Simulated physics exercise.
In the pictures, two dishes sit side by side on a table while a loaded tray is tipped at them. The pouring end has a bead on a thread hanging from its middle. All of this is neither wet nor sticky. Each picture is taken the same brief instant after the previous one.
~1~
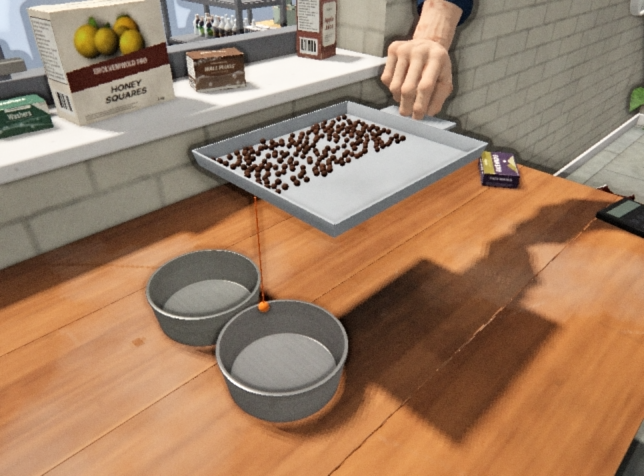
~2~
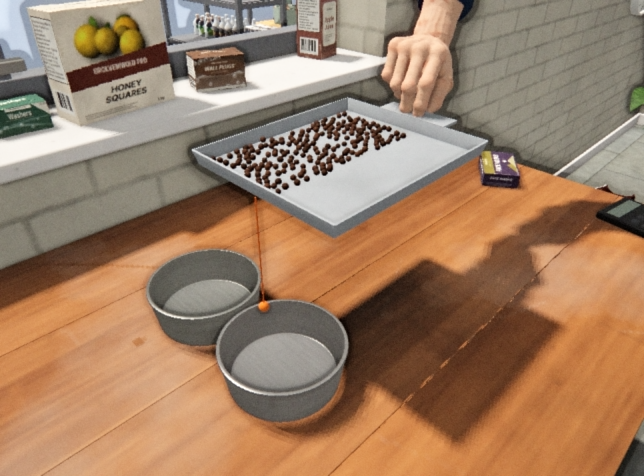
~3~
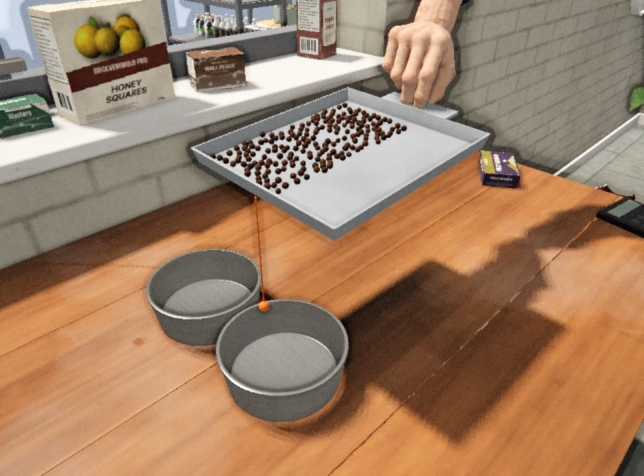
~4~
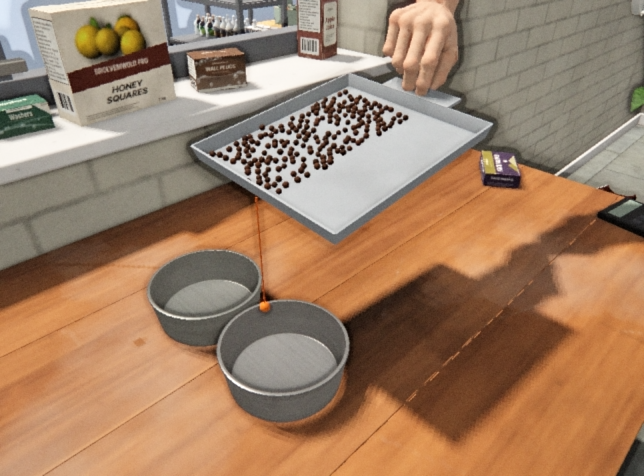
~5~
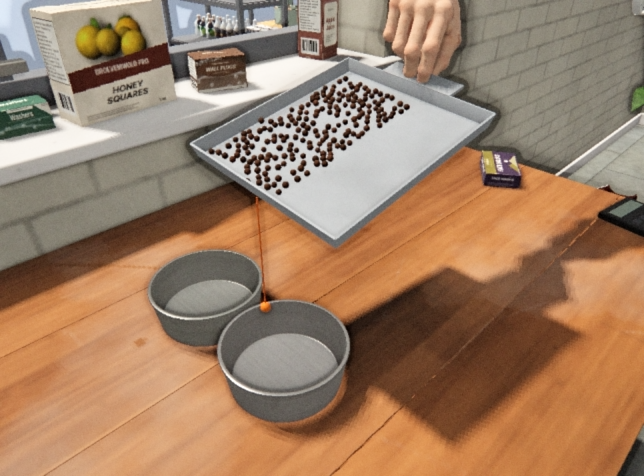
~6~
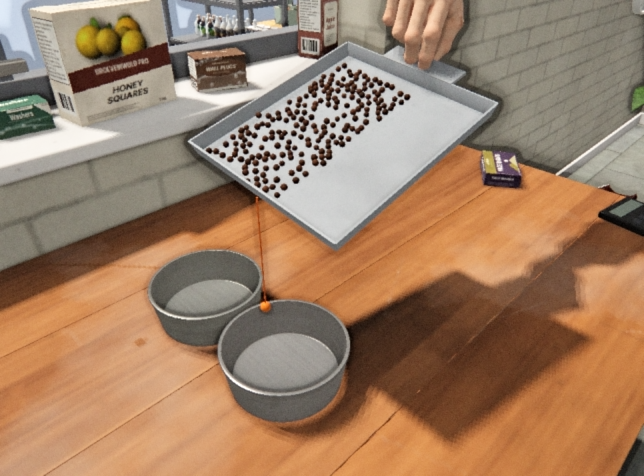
A hand gradually tilts a tray of small brown berries above two round grey dishes.
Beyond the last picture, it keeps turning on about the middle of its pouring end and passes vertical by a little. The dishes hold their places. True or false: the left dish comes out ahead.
False.
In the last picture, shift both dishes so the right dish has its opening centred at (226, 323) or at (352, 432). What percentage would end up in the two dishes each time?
0 and 50 in a hundred, in turn.
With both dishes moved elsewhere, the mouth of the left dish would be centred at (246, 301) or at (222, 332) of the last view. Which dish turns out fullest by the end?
First try: The rightmost dish. Second try: The rightmost dish.
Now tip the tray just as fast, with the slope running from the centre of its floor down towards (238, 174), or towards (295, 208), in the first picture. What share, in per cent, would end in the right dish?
You'd get 0 per cent the first time and 70 per cent the second time.
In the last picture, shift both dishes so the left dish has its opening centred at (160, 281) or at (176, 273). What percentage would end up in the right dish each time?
Respectively 10 percent and 10 percent.
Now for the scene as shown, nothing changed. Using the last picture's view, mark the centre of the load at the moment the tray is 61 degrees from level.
The load is centred about (314, 235).
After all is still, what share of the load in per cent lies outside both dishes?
Roughly 30 in a hundred.
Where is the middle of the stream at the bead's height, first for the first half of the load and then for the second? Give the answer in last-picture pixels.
The leading part at (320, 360), the rest of it at (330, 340).
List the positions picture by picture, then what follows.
In the first frame, corners of the pouring end at (198, 151) and (334, 220), level; middle of the load at (316, 151), allspice berries; left dish at (158, 319); right dish at (232, 391); bead on its thread at (264, 307).
In the second frame, corners of the pouring end at (198, 150) and (335, 221), level; middle of the load at (316, 149).
In the third frame, corners of the pouring end at (197, 148) and (334, 224), tipped barely, lowest at the right corner; middle of the load at (316, 144).
In the fourth frame, corners of the pouring end at (196, 145) and (335, 229), tipped a little, lowest at the right corner; middle of the load at (316, 138).
In the fifth frame, corners of the pouring end at (196, 143) and (335, 234), tipped a little, lowest at the right corner; middle of the load at (316, 131).
In the sixth frame, corners of the pouring end at (194, 141) and (335, 238), tipped clearly, lowest at the right corner; middle of the load at (314, 126); left dish at (160, 319); right dish at (234, 391).
Soon after the last picture, tray tipped steeply; most on the tray; a stray few in the right dish; a stray few outside both; about a quarter in the air.
A little later, tray tipped right over; about a third on the tray; about a quarter in the right dish; about a quarter outside both; about a quarter in the air.
Later still, tray tipped past a quarter turn; about two thirds in the right dish; about a third outside both.
At rest, tray tipped past a quarter turn; about two thirds in the right dish; none in the left dish; about a third outside both.
